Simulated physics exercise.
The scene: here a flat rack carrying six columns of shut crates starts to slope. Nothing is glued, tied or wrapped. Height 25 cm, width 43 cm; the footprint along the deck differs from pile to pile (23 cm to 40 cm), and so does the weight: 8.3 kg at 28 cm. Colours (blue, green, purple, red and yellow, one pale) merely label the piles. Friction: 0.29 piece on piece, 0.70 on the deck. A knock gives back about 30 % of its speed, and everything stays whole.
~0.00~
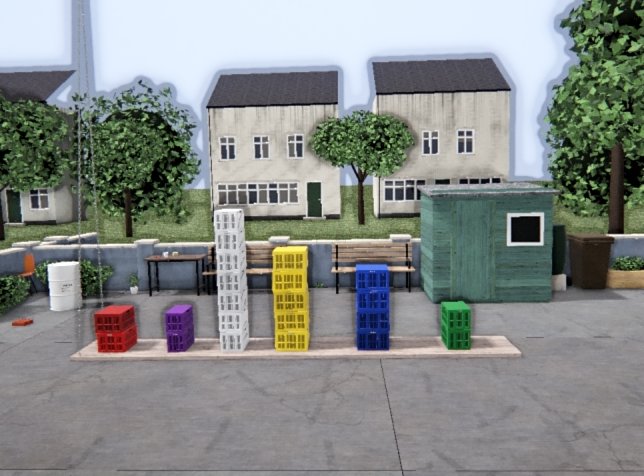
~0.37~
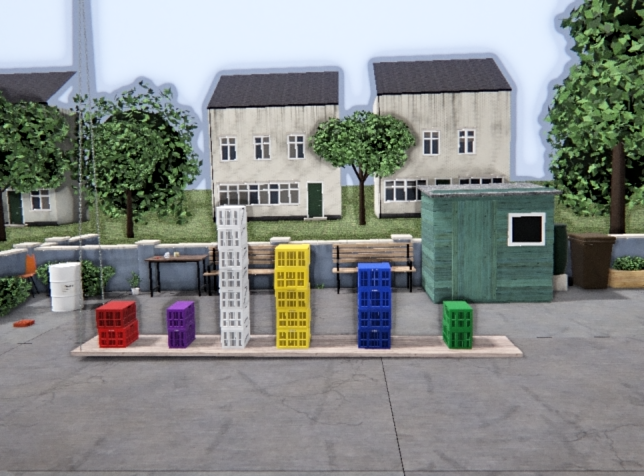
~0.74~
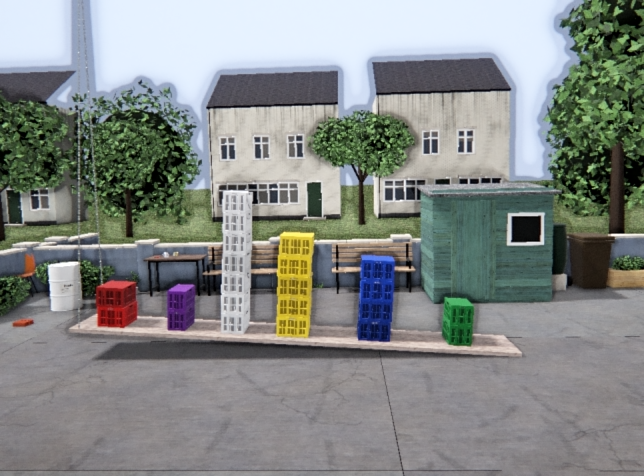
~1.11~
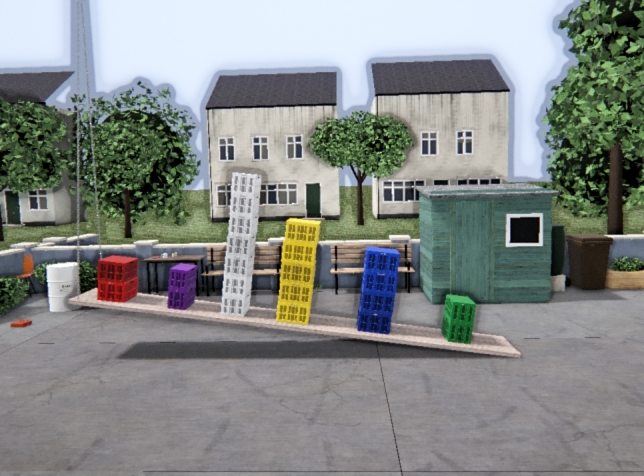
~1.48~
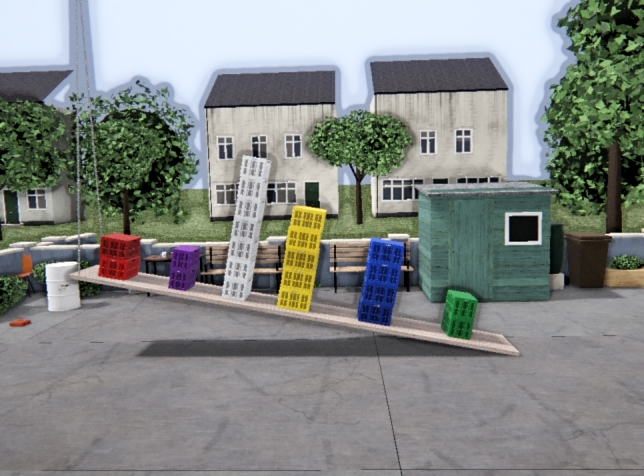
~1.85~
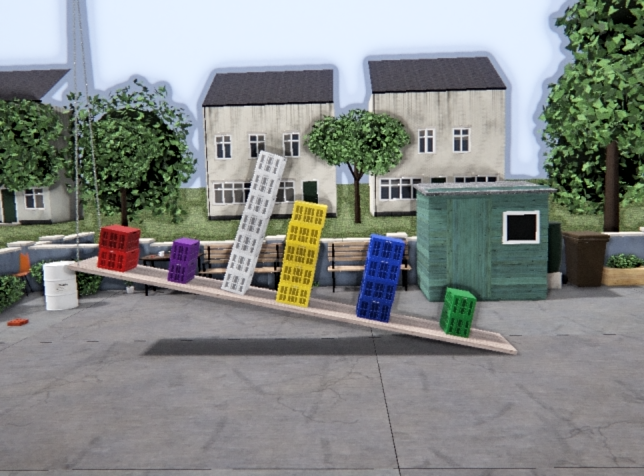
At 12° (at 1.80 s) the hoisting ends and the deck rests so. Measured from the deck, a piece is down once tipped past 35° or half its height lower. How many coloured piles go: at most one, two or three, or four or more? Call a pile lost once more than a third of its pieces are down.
Lost: From two to three.
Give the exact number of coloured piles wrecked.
The count is 3.
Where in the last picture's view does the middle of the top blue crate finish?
At about (604, 323).
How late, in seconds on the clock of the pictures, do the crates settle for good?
Near 6.0 s.
After 2.28 s, slope 12°; none of the 15 other crates down, 2 disturbed; top yellow crate shifted 16 cm.
After 2.74 s, slope 12°; 1 of the 15 other crates down; top yellow crate leaning 24°, 14 cm lower; top blue crate shifted 19 cm.
After 3.28 s, slope 12°; 8 of the 15 other crates down; top yellow crate leaning 21°, 41 cm lower; top green crate leaning 9°.
After 4.14 s, slope 12°; 10 of the 15 other crates down; top blue crate upside down; top green crate on its side.
At rest (6.0 s), slope 12°; 10 of the 15 other crates down; top green crate on its side; top blue crate on its side. Wrecked, blue, green and yellow. As the last picture would show them, middles, top green crate near (536, 332), top blue crate near (604, 323).
